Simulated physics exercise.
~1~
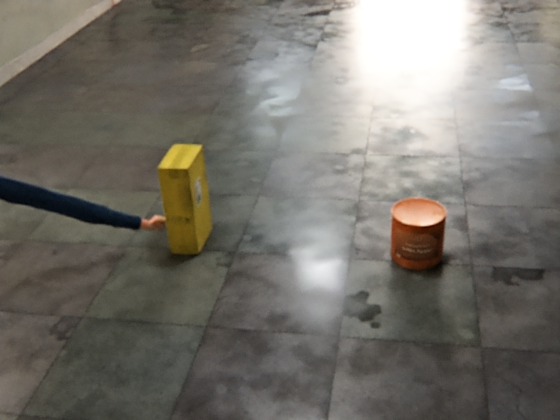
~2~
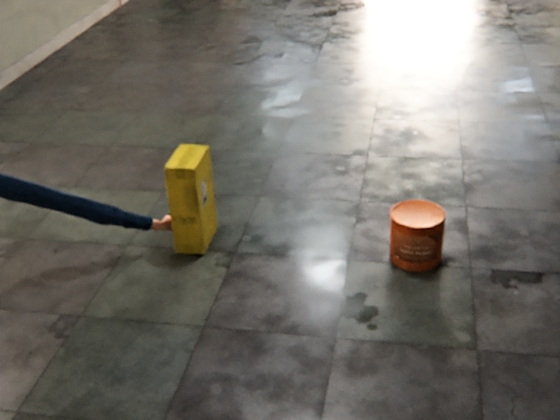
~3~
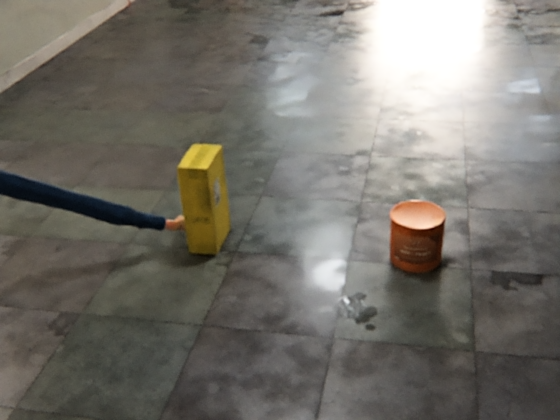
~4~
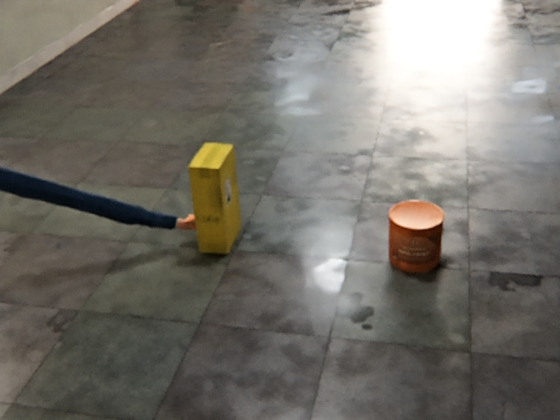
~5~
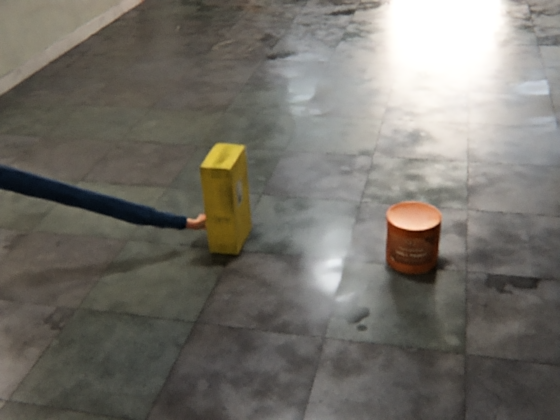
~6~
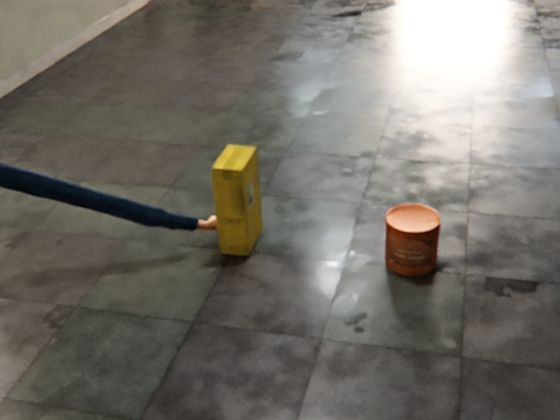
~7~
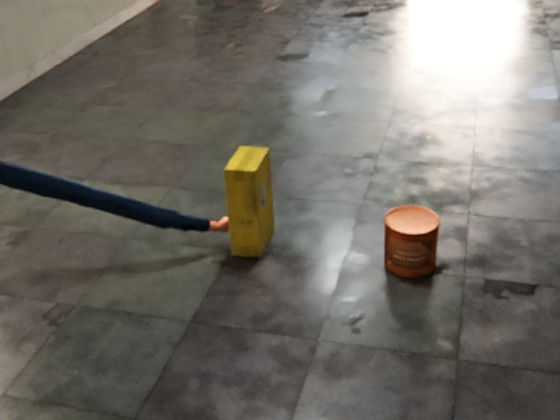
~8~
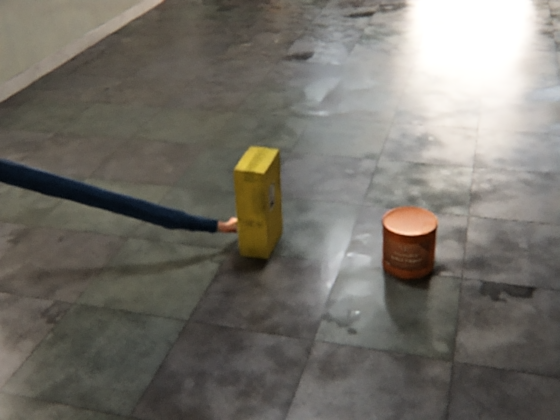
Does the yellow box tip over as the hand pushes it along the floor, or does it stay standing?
The yellow box stays standing as it slides to the right, and the orange pail also remains upright.
